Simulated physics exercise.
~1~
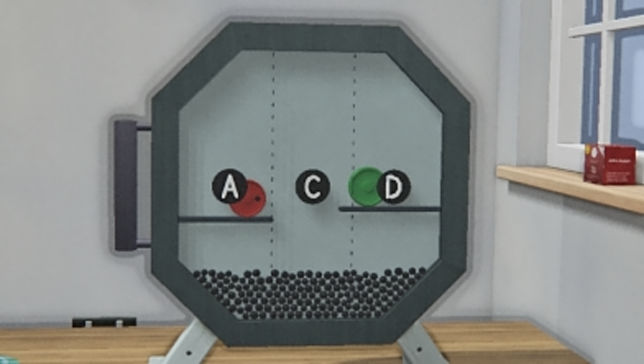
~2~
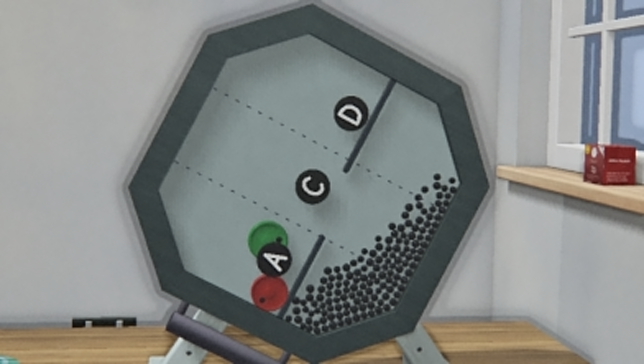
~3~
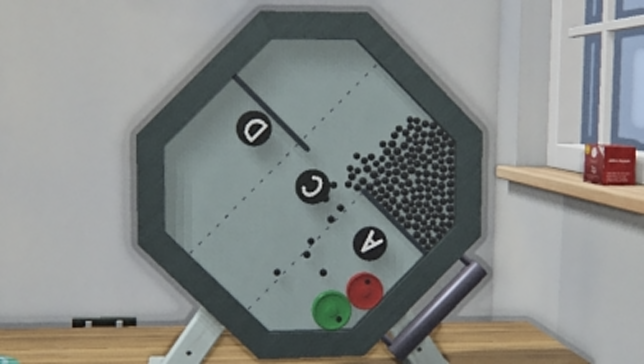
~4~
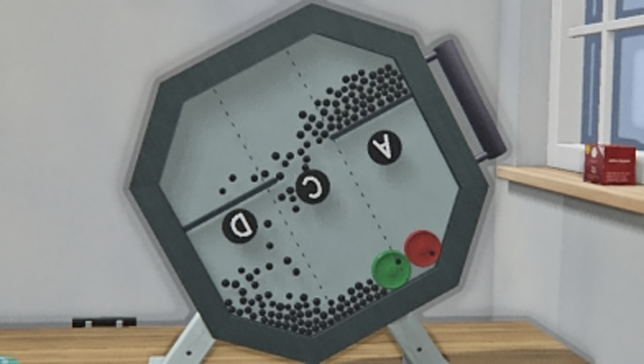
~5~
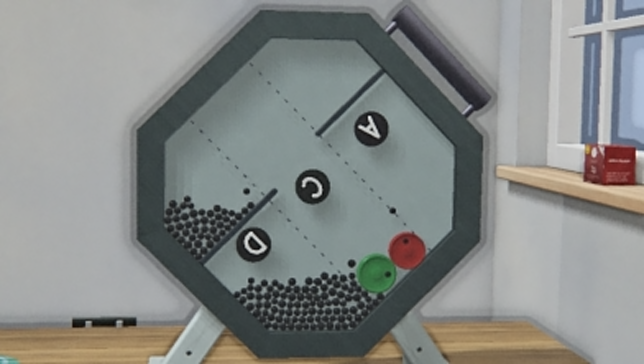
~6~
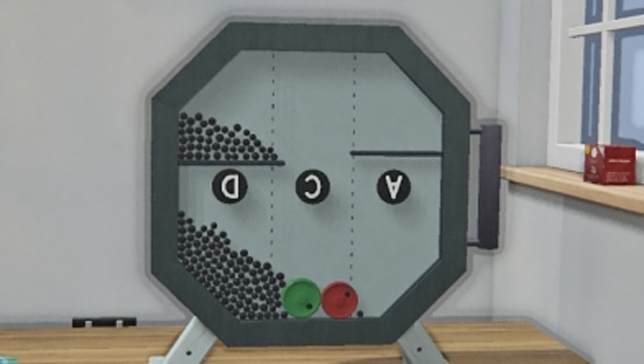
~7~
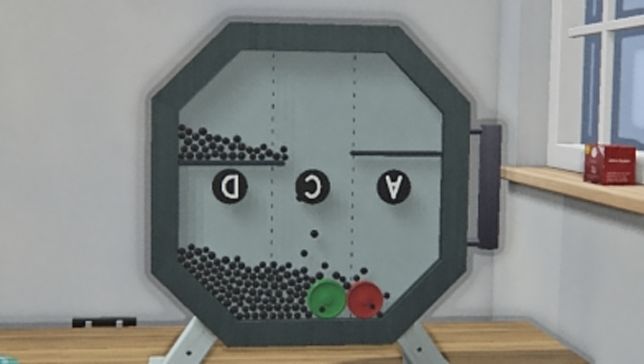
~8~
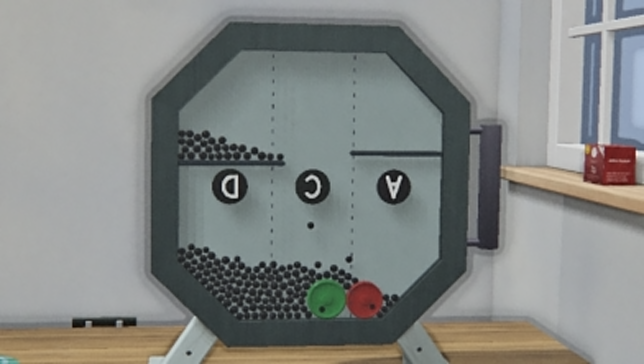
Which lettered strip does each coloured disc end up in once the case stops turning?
The red disc ends up in strip A, and the green disc rests beside it in strip C.
